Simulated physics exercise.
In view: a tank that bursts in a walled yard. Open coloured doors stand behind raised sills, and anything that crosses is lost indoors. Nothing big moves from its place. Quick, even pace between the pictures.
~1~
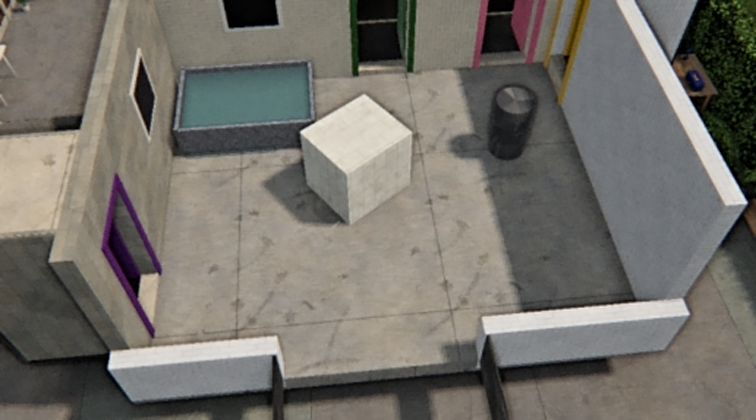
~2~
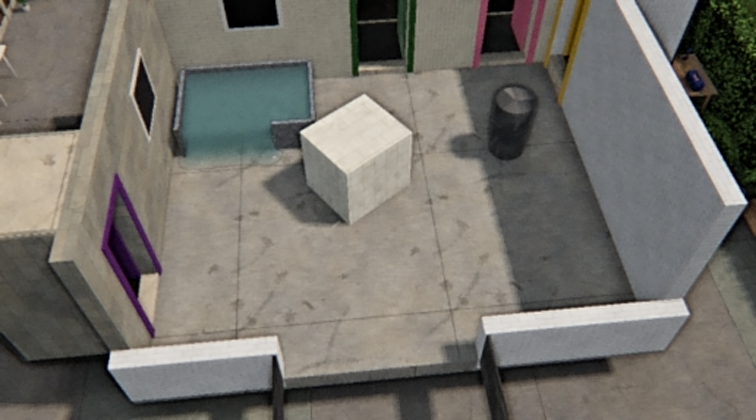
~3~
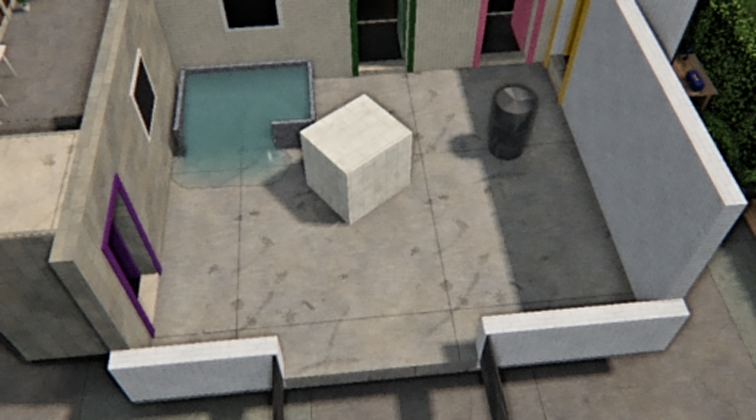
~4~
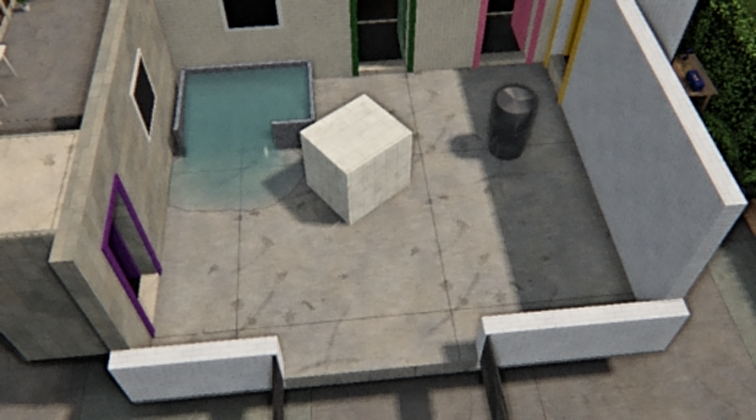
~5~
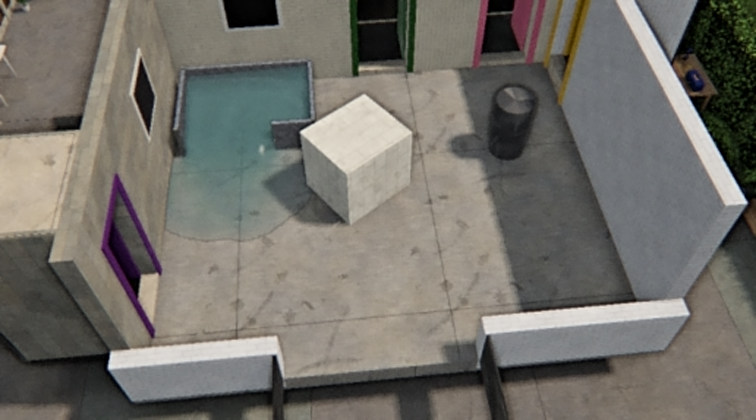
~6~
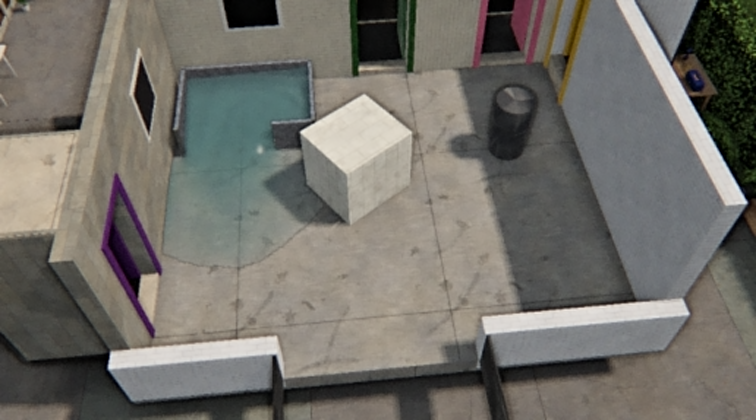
Water pours from a broken tank and spreads across the walled yard past a pale block.
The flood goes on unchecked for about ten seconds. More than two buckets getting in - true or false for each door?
Green door: False; purple door: True; pink door: False; yellow door: False.
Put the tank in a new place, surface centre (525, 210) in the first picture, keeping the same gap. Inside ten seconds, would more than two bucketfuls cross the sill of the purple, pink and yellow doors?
Purple door stays within it; pink door stays within it; yellow door stays within it.
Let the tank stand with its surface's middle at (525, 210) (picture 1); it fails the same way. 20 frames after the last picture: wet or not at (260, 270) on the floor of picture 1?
Submerged.
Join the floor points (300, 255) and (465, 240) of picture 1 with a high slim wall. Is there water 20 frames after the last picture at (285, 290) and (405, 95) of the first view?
In that order: Wet, free of water.
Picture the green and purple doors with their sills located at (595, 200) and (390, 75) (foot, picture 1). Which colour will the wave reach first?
That is the green one.
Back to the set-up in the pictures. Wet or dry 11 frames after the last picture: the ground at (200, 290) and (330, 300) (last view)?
Taken in order, drenched then drenched.
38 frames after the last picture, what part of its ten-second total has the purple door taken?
That share would be near 85 %.
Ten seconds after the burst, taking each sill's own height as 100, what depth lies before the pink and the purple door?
Some 40 percent and then some 80 percent.
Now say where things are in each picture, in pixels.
The first picture shows still water in the open tank at (247, 97).
In the second picture, the front is at (184, 162), out from the gap at (229, 143).
In the third picture, the front is at (176, 174), out from the gap at (230, 144).
In the fourth picture, water pours out at (230, 145) and has run to (275, 199).
In the fifth picture, the front is at (251, 235), out from the gap at (230, 145).
In the sixth picture, the front is at (239, 262), out from the gap at (230, 145).
A moment on, water covers 30 % of the floor; the green door not reached, the purple door wet at the sill, nothing in, the pink door not reached, the yellow door not reached.
Next, water covers 35 % of the floor; the green door not reached, the purple door under two buckets in, the pink door not reached, the yellow door not reached.
Then, water covers 35 % of the floor; the green door not reached, the purple door over two buckets in, the pink door not reached, the yellow door not reached.
Later, water covers 65 % of the floor; the green door not reached, the purple door over two buckets in, the pink door not reached, the yellow door not reached.
In the end, water covers 80 % of the floor; the green door not reached, the purple door far over two buckets in, the pink door wet at the sill, nothing in, the yellow door wet at the sill, nothing in.
